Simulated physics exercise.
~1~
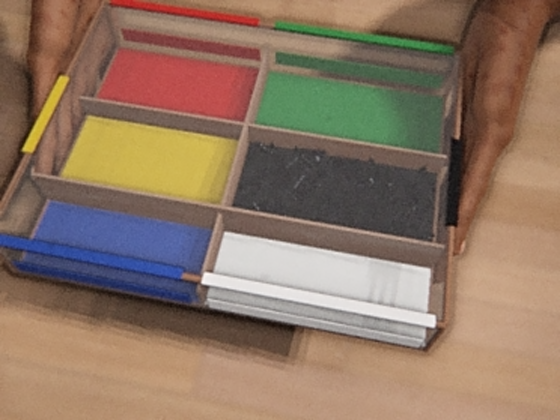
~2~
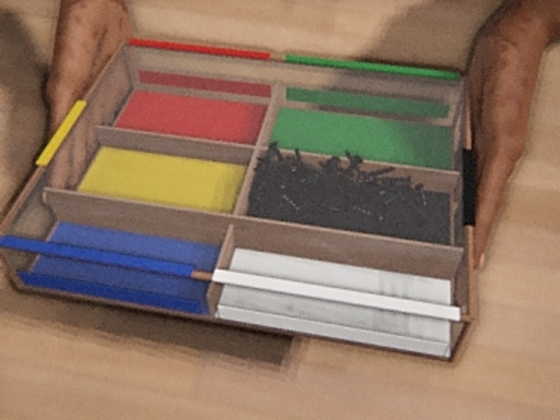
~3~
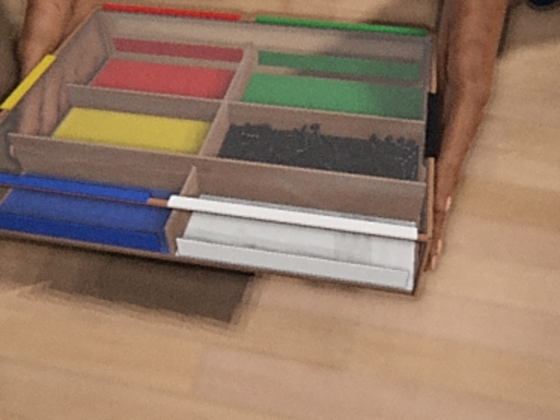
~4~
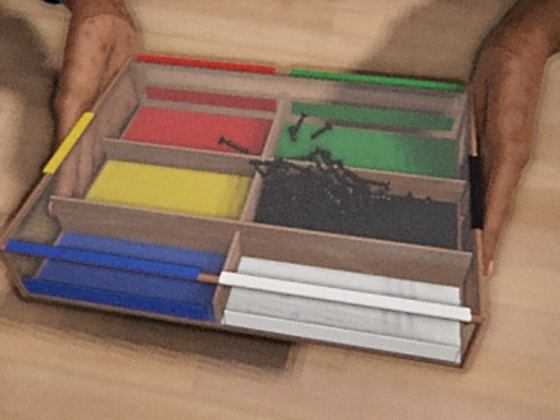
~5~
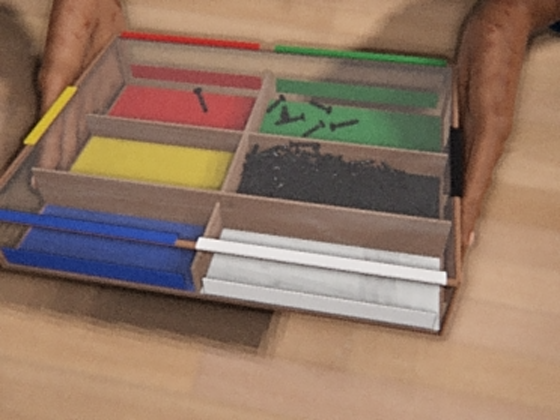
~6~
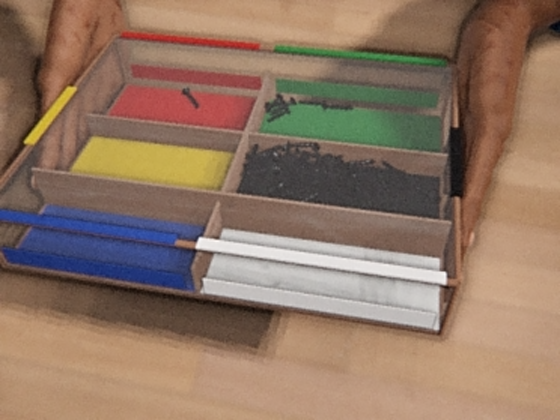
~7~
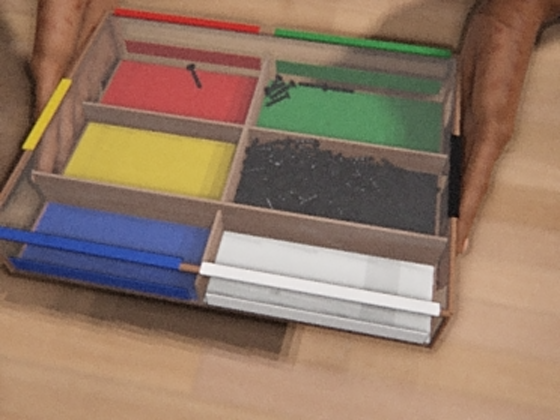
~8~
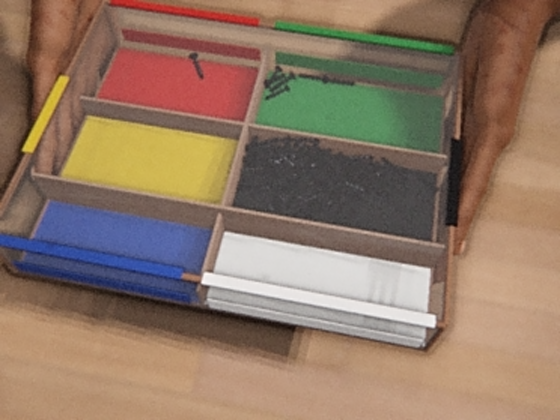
Hands shaking and tilting a lidded compartment box of black screws, a few hopping into the green and red sections, most staying put.
